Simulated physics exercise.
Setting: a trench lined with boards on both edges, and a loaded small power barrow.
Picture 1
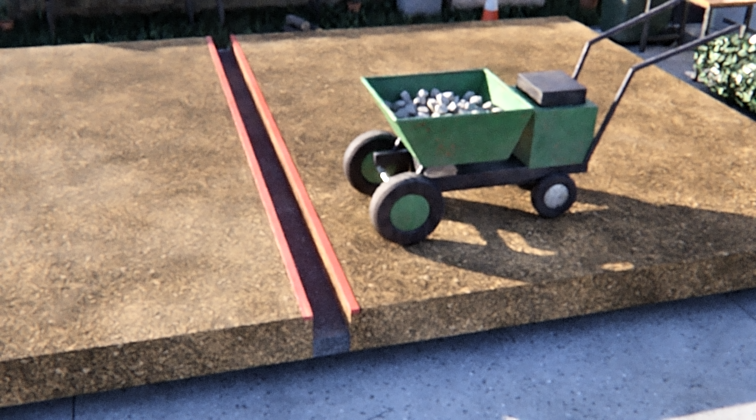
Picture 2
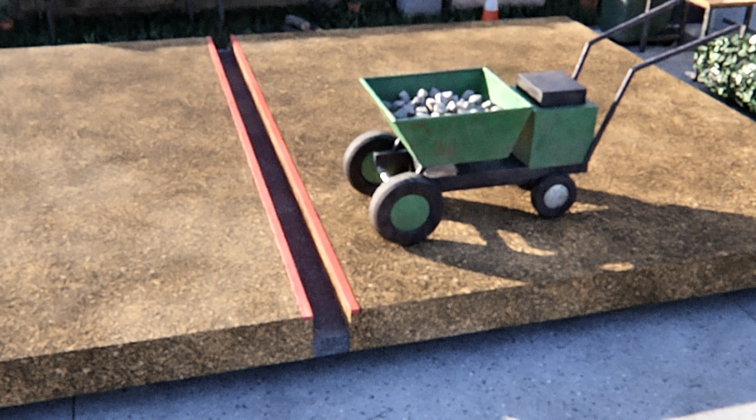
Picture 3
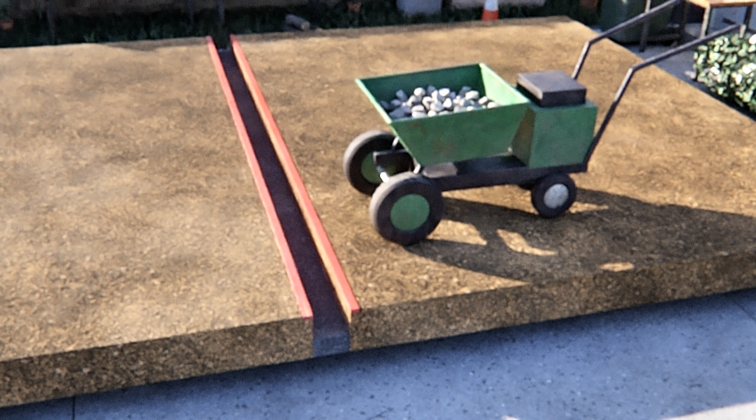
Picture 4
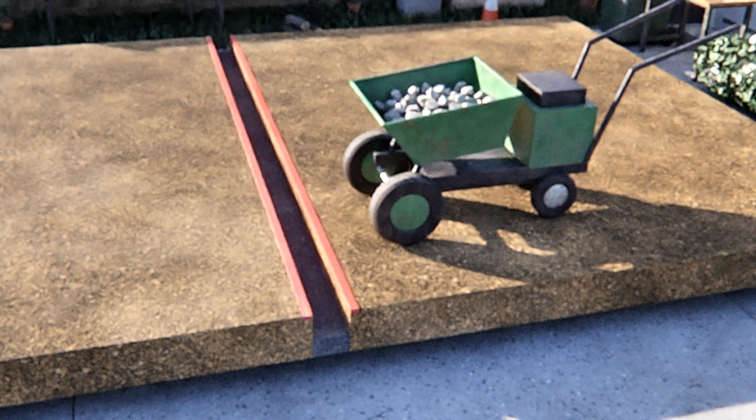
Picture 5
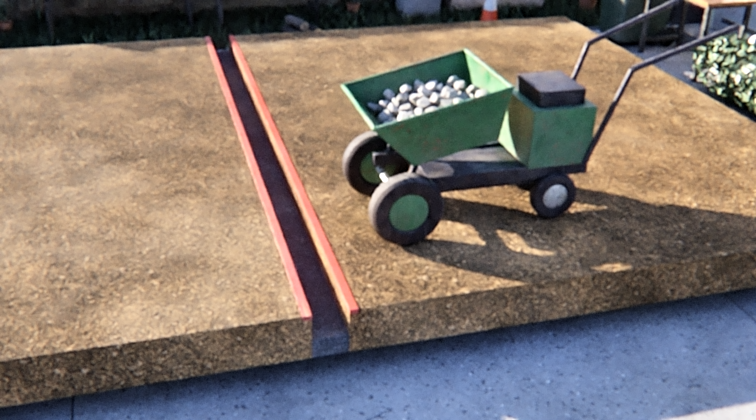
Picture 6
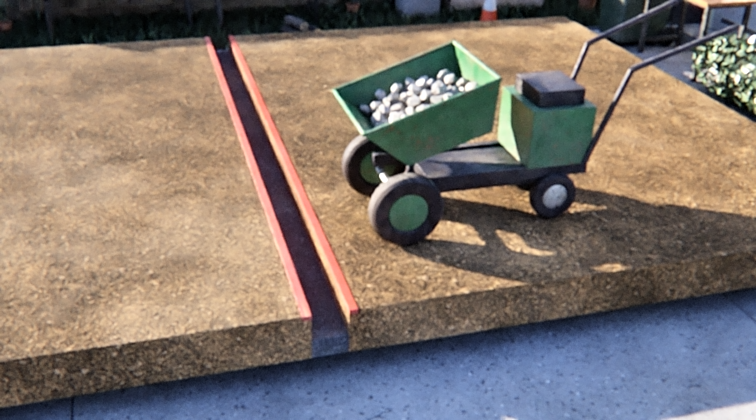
A small green barrow loaded with grey stones stood still beside a red-edged trench, its skip level at first, then tilting gradually forward to the left, with the stones still inside.
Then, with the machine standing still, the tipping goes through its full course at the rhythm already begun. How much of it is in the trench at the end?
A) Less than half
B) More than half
A.
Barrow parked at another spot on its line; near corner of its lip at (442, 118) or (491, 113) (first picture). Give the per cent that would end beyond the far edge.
10 % then 0 %.
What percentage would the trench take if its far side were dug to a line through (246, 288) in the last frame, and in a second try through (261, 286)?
Lab note: Case 1 near 100 percent, case 2 near 80 percent.
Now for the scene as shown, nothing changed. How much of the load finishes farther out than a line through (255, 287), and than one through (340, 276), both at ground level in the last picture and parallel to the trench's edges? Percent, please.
Estimate: 40 % and 100 %, respectively.
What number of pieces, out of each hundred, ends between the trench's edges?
Roughly 35 %.
Shortly afterwards, skip tipped steeply; the whole lot in the skip.
Next, skip tipped right over; the bulk in the skip; a little in or heaped over the trench; a little beyond it; only a few falling.
Some moments later, skip tipped right over; a little in the skip; near a quarter in or heaped over the trench; near two thirds beyond it.
In the end, skip tipped right over; near a third in or heaped over the trench; near two thirds beyond it.
